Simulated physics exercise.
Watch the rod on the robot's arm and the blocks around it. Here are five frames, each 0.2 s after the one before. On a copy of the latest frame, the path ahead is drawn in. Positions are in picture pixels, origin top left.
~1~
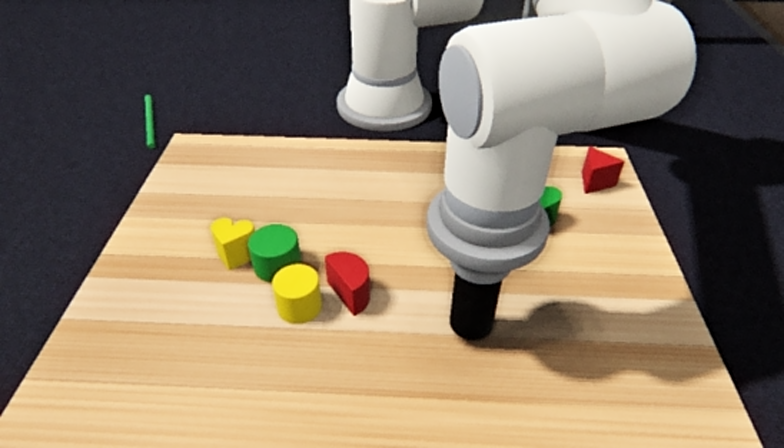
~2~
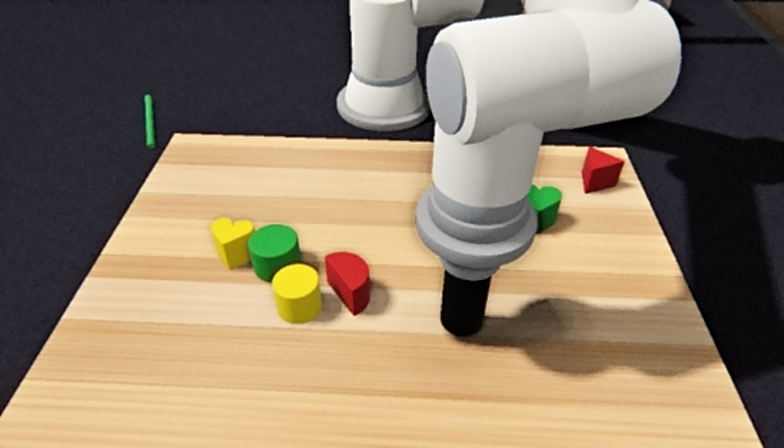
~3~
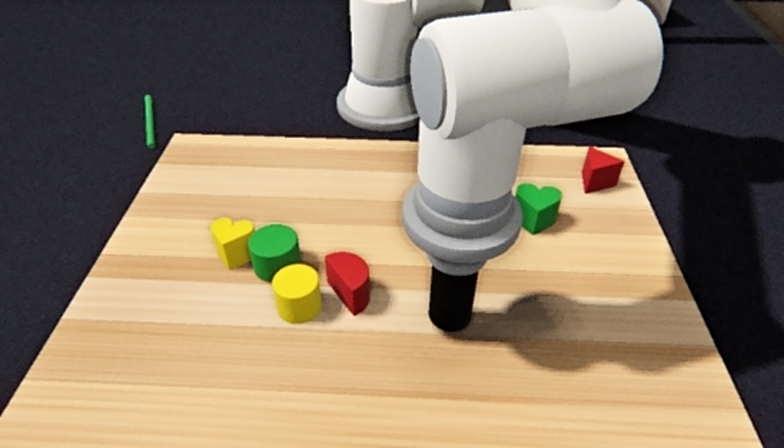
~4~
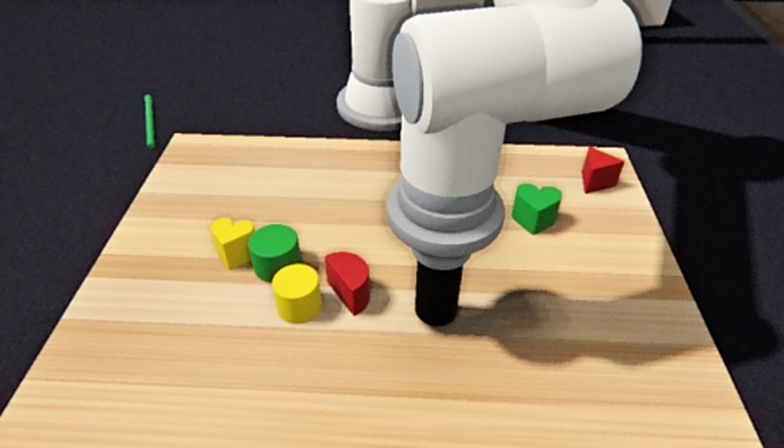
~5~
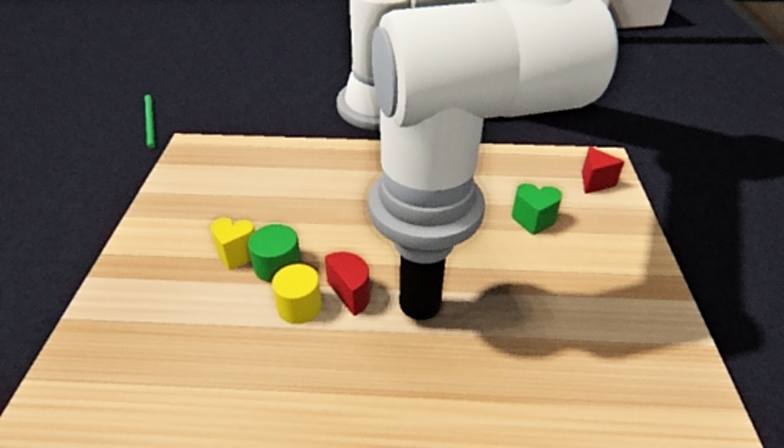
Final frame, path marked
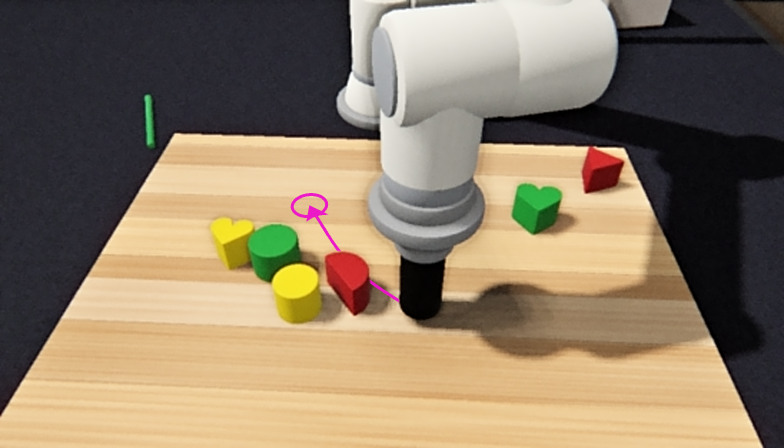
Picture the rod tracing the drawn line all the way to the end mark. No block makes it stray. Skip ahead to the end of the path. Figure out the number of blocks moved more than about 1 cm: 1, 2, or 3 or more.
1.
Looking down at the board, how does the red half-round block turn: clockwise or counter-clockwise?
It swings round anticlockwise.
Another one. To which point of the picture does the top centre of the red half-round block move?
Its top centre is at about (324, 262).
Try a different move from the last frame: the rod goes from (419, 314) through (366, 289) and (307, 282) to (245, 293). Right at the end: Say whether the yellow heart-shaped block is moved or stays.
The block moves away from its spot.
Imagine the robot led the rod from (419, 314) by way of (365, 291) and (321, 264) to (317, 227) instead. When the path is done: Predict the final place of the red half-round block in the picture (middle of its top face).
My best guess is (281, 255).
Drawn move, from (419, 314) through (347, 260) to (309, 205).
On the path given first. One third of the way, rod at (366, 269); red half-round block at (328, 264), turned 20° anticlockwise.
Two thirds of the way, rod at (331, 231); red half-round block at (324, 262), turned 25° anticlockwise.
At the end, rod at (308, 196); green round block still; red half-round block at (324, 262), turned 25° anticlockwise.
